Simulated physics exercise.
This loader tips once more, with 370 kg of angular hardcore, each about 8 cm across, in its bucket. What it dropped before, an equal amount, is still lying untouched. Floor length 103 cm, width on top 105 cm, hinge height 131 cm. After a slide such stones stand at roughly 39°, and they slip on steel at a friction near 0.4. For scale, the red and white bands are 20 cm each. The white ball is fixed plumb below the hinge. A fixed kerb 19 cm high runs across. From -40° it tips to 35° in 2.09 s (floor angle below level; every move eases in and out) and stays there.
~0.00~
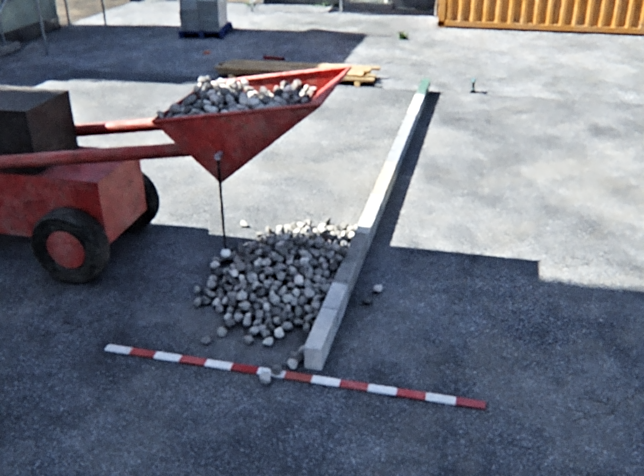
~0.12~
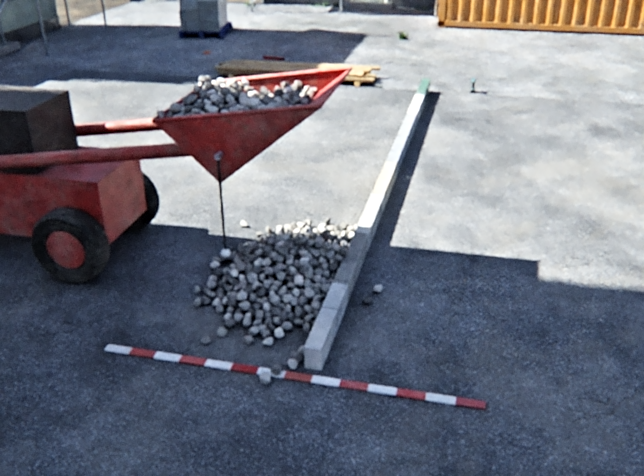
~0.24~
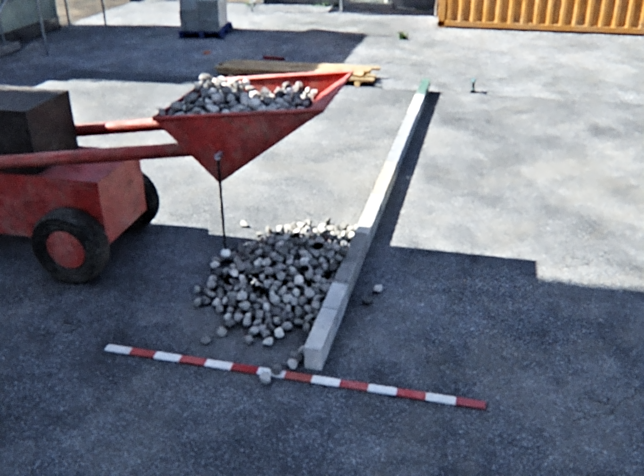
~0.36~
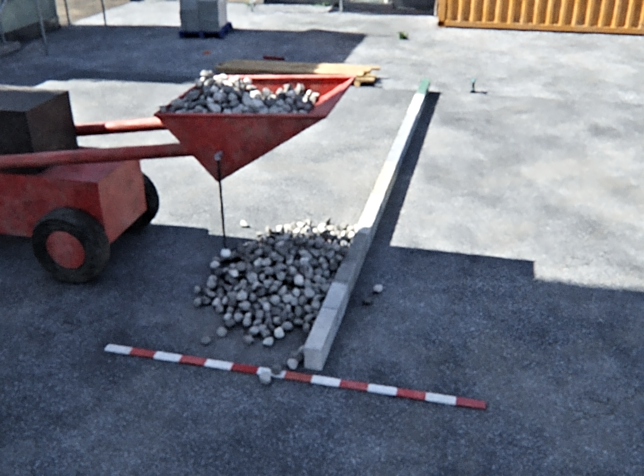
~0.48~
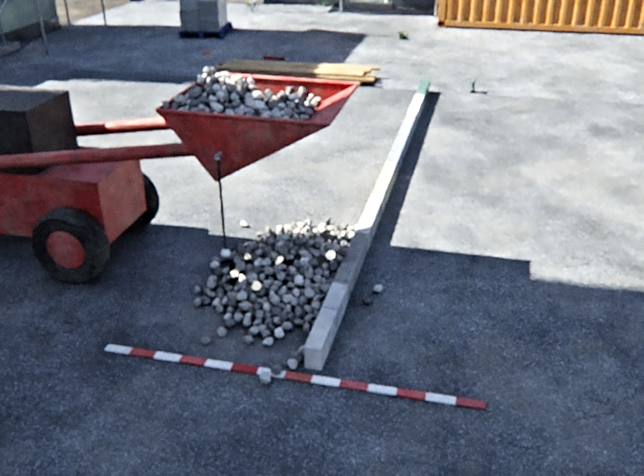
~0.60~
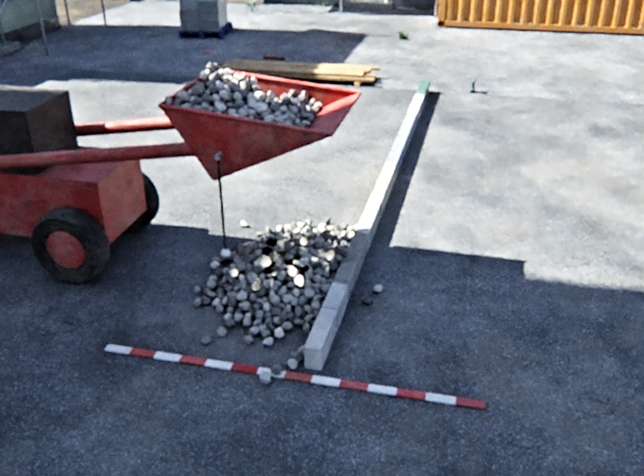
In this clip, a red loader's bucket of grey stones gradually tilts forward, its right-hand lip lowering slightly as the load shifts a little inside, while a stone pile lies still beside a pale kerb and a red-and-white banded pole.
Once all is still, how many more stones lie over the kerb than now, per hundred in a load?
Close to 85 parts in a hundred.
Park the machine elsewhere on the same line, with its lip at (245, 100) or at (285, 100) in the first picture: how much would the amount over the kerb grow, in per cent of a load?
About 5 and 35 per cent.
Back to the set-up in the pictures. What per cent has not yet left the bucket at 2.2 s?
About 65 per cent.
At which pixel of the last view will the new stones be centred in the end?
Their middle is at about (382, 277).
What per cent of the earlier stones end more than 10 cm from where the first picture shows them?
Roughly 0 per cent of them.
After 1.6 s the floor is at 23°; in per cent of one load, 100 in the bucket, 100 on this side of the kerb; the foremost stones are at (345, 281).
After 2.2 s the floor is at 35°; in per cent of one load, 66 in the bucket, 126 on this side of the kerb, 8 over the kerb; the foremost stones are at (375, 271).
After 2.5 s the floor is at 35°; in per cent of one load, 27 in the bucket, 128 on this side of the kerb, 45 over the kerb; the foremost stones are at (441, 289).
After 5.2 s the floor is at 35°; in per cent of one load, 0 in the bucket, 115 on this side of the kerb, 85 over the kerb; the foremost stones are at (518, 311). Net gain over the kerb, 85.
